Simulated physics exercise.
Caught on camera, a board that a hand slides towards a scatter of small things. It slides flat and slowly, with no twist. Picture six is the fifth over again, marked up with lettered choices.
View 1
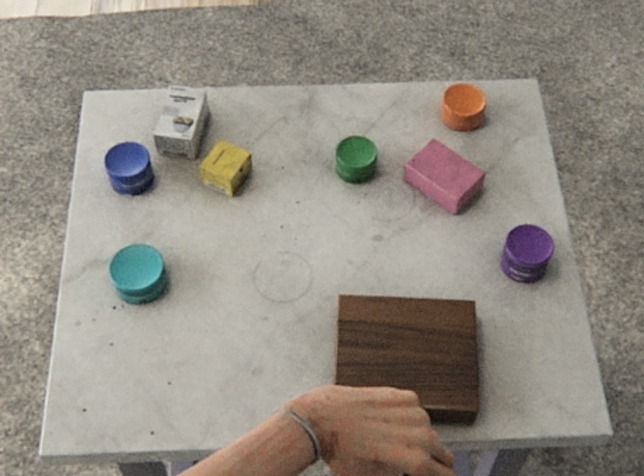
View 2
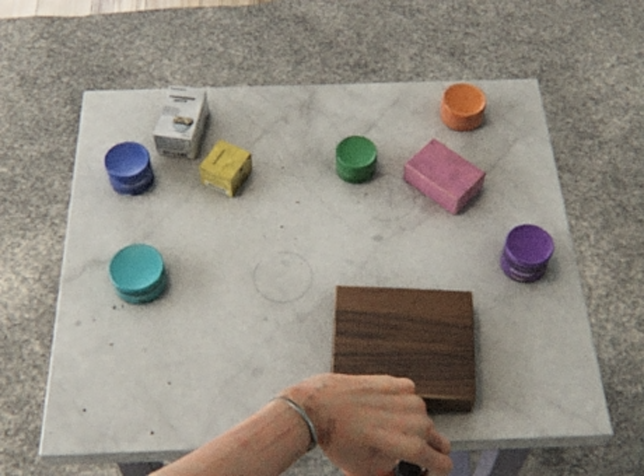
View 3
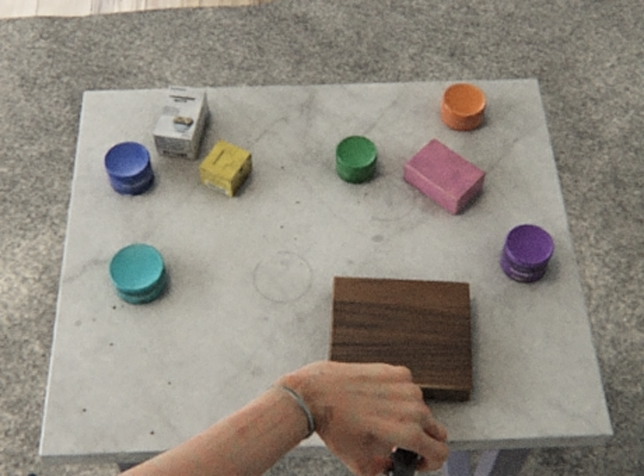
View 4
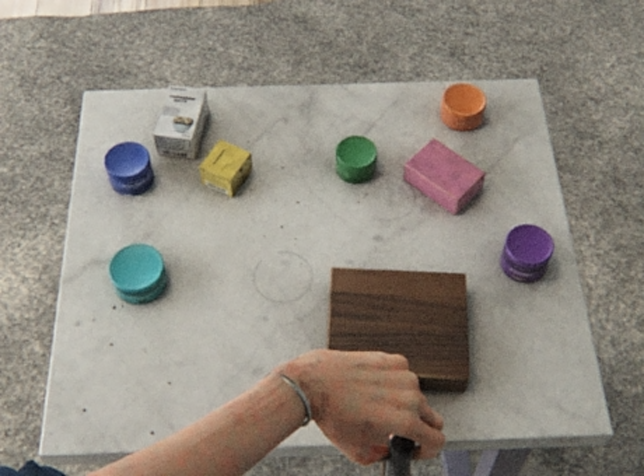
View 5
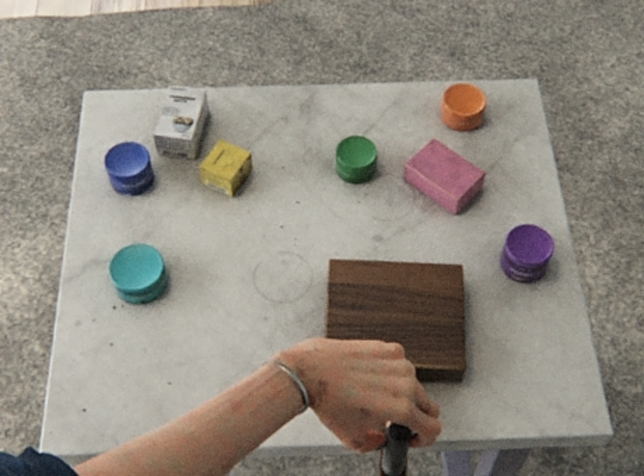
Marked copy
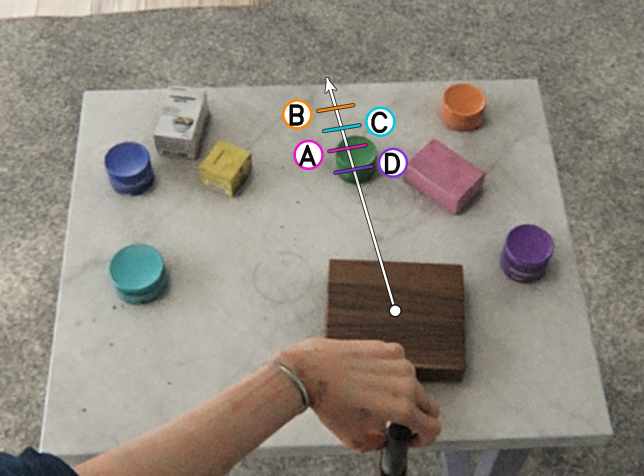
A dark brown wooden board lies near the front edge of a pale marble-topped table, seen from above by a still camera over a grey carpet. Blue and turquoise tubs, a white packet and a yellow box sit left, with green, orange and purple jars and a pink box towards the right. A hand wearing a bracelet slowly slides the board flat, a short way up and slightly left, without twisting it, while the other things stay still.
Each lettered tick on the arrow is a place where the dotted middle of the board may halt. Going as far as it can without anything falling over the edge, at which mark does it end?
Mark C.
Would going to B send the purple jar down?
No.
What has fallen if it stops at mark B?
The green jar goes over.
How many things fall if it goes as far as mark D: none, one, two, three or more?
The count is none.
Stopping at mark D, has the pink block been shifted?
Yes.
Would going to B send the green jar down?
By then, yes.
On the marked copy, A at (348, 148); B at (336, 108); C at (342, 128); D at (354, 170); the arrow from (395, 311) to (327, 79); the white dot at (395, 311).
Taking C. A third of the way, board (373, 248); orange jar (462, 108); purple jar (527, 254).
Two thirds of the way, board (354, 182); green jar (354, 125); pink block (452, 162).
When it is over, board (341, 137); green jar (352, 83); pink block (452, 162); nothing has fallen.
As for the rest, A is safe but short; B drops the green jar; D is safe but short.
